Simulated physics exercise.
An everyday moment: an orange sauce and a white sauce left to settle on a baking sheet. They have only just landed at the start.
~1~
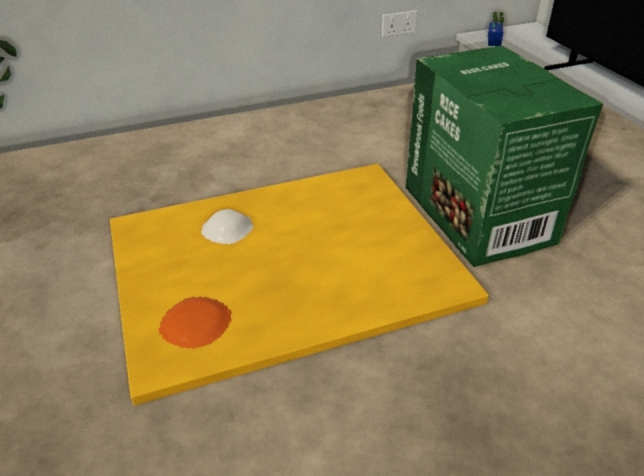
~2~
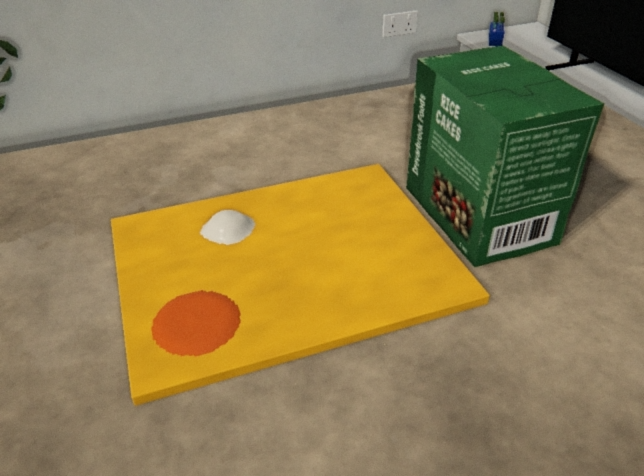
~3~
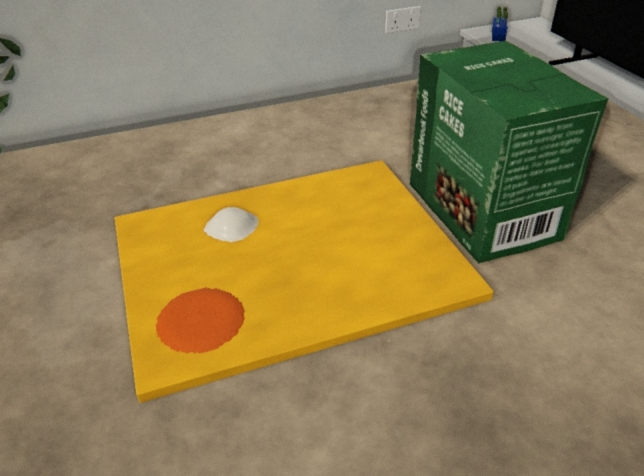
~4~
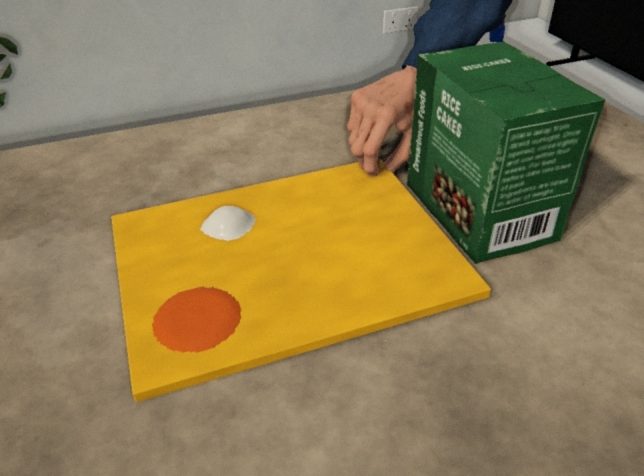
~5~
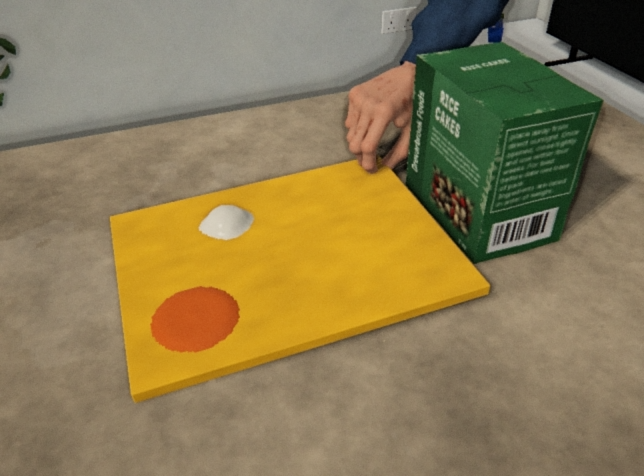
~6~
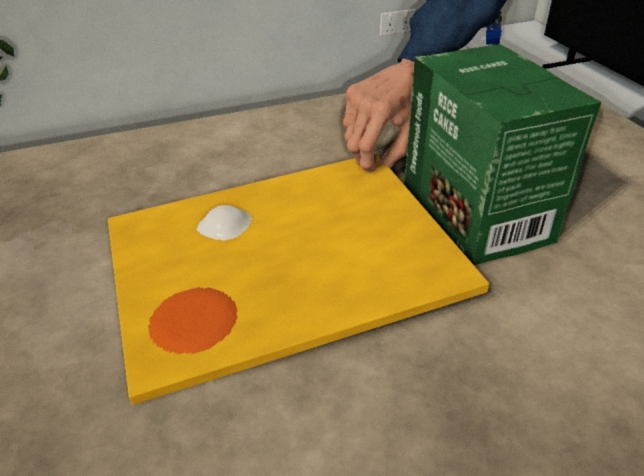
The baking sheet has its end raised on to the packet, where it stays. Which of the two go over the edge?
Outcome: Orange sauce escapes downhill, white sauce remains aboard.
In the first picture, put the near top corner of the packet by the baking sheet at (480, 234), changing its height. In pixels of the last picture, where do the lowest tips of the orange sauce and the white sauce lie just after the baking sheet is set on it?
Roughly (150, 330) and (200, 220).
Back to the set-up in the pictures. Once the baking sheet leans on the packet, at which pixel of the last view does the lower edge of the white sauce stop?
It ends up near (174, 196).
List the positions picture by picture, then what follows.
In the first picture, the baking sheet lies flat; orange sauce (195, 319) a low mound; white sauce (226, 221) a mound; packet (535, 192).
In the second picture, they settle; orange sauce (196, 319) spread thin; white sauce (227, 221) a mound.
In the third picture, at rest; orange sauce (201, 317) spread thin; white sauce (231, 218) a mound.
In the fourth picture, a hand takes the end; orange sauce (196, 316) spread thin; white sauce (228, 217) a mound.
In the fifth picture, the end is rising; orange sauce (195, 316) spread thin; white sauce (226, 216) a mound.
In the sixth picture, the baking sheet slopes by about 2°; orange sauce (193, 317) spread thin; white sauce (223, 217) a mound; packet (533, 191).
Soon after, slope about 33°; the orange sauce is dripping off the low end; the white sauce has not moved.
Later, the orange sauce is dripping off the low end; the white sauce has not moved.
In the end, slope about 33°; the orange sauce is dripping off the low end; the white sauce has not moved.
